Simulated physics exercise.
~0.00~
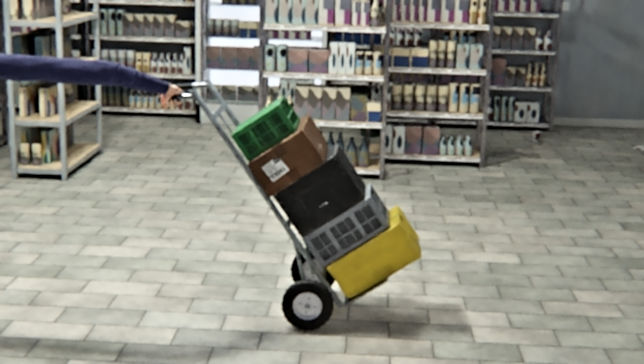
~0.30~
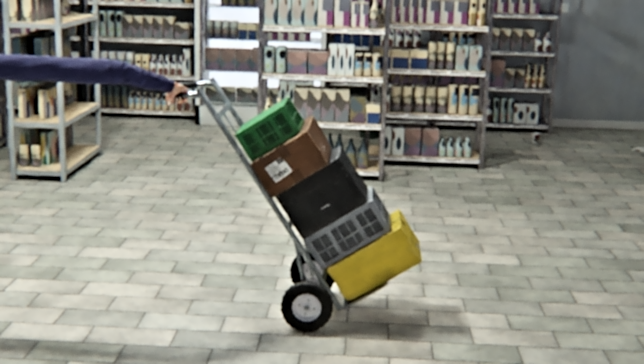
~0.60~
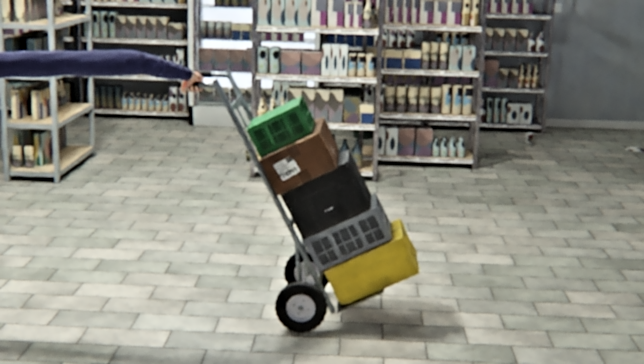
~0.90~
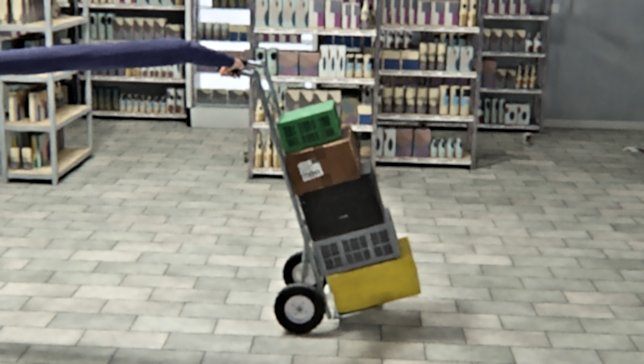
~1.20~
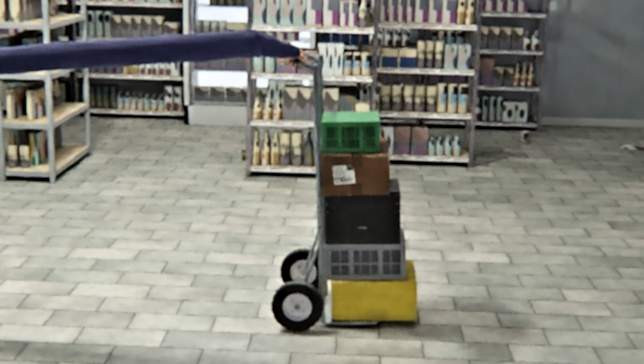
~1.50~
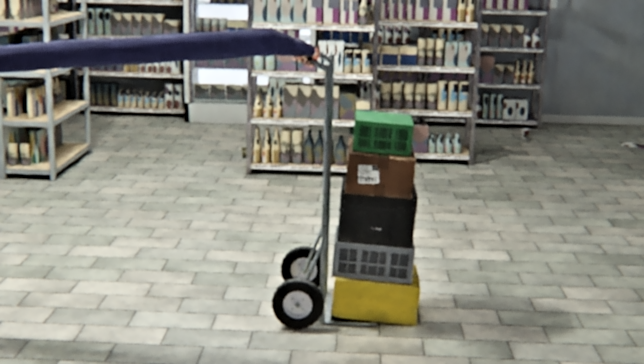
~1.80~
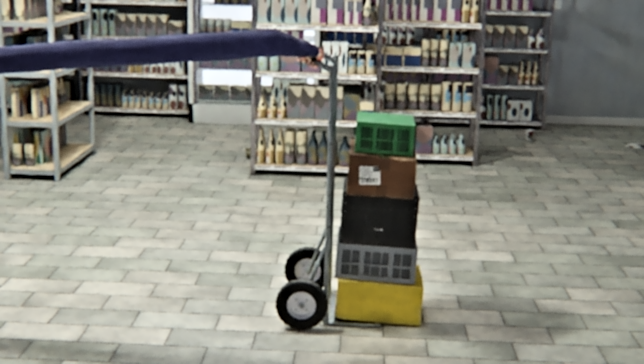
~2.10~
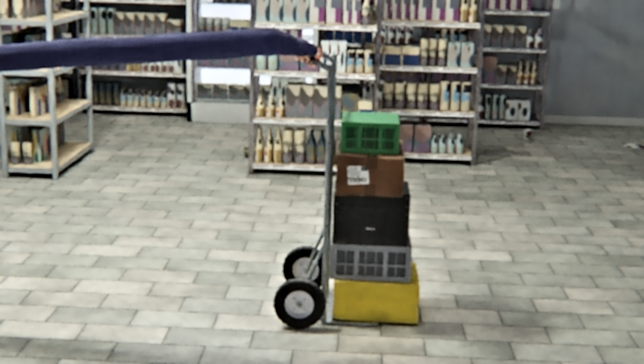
A hand truck stacked with five boxes is tilted upright by an outstretched arm, staying loaded.
